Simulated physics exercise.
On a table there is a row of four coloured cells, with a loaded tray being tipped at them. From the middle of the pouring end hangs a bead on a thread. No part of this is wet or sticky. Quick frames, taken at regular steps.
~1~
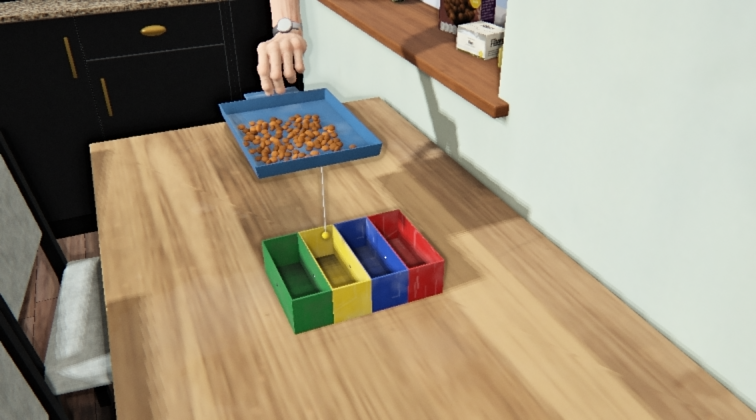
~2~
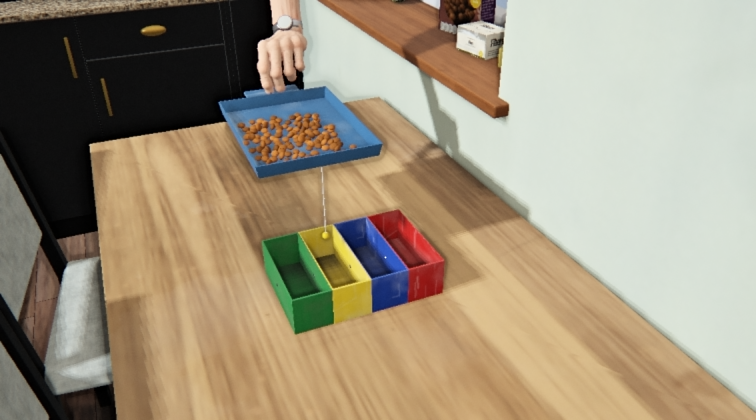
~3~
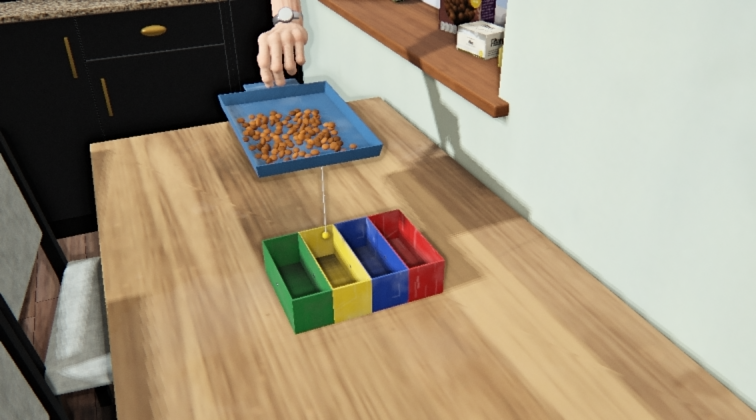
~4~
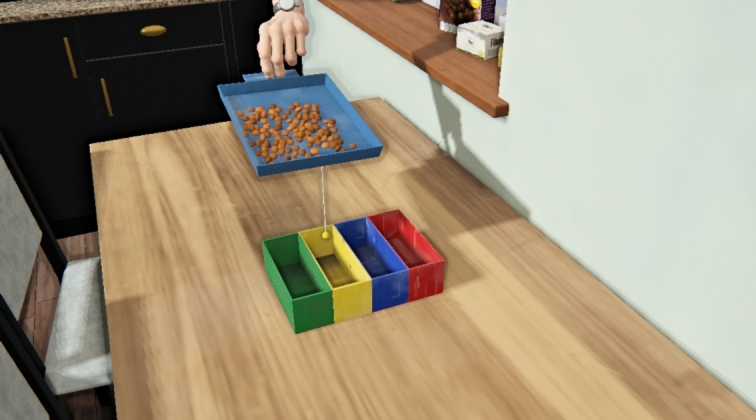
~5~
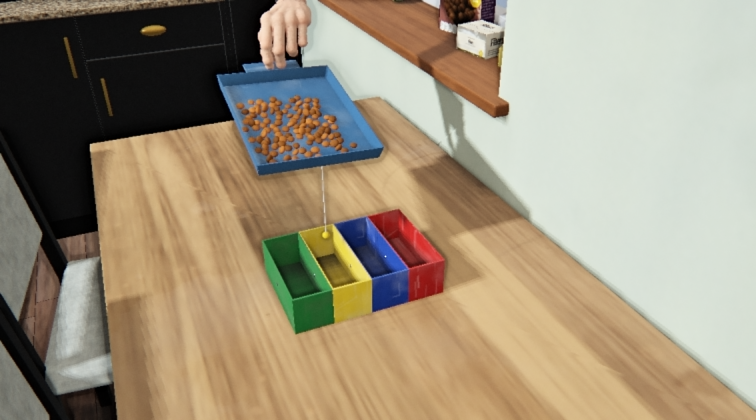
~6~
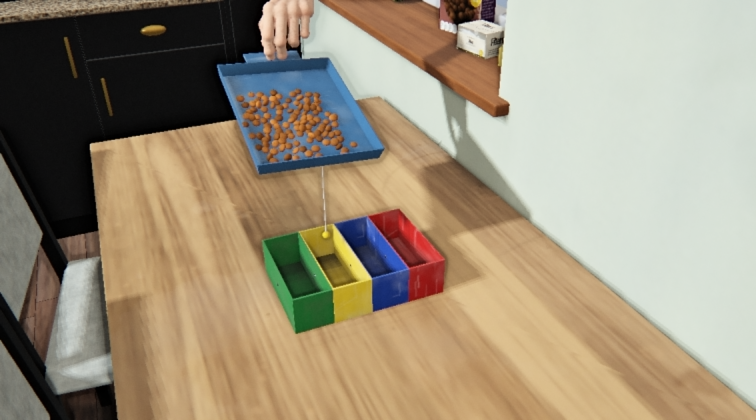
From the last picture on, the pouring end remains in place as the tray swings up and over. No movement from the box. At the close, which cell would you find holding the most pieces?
You would find the most in the blue cell.
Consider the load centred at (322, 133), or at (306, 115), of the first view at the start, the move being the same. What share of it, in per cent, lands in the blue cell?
Estimate: 60 % first, 50 % second.
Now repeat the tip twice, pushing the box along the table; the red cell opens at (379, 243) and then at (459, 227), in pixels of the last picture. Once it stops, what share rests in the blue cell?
30 and 0 %.
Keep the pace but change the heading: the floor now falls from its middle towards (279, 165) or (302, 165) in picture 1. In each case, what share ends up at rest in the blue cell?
In order: About 0, then 0 percent.
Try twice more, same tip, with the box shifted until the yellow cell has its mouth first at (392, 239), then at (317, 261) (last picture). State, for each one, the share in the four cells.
About 80 % and 100 %.
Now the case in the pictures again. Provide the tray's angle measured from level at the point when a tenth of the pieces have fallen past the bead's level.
The angle is roughly 95° at that point.
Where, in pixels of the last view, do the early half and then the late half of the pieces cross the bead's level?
Near (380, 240) and later near (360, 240).
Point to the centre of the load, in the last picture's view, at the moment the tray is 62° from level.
Near (324, 136).
Shortly afterwards, tray tipped steeply; all but a few on the tray; only a few falling or outside the box.
Next, tray tipped past a quarter turn; near a quarter on the tray; near a quarter in the blue cell; a little in the red cell; a little in the yellow cell; only a few in the green cell; near a third falling or outside the box.
Some moments later, tray tipped past a quarter turn; near a third in the blue cell; near a quarter in the red cell; near a quarter in the yellow cell; a little in the green cell; only a few falling or outside the box.
In the end, tray tipped past a quarter turn; near a third in the blue cell; near a quarter in the red cell; near a quarter in the yellow cell; a little in the green cell; only a few outside the box.
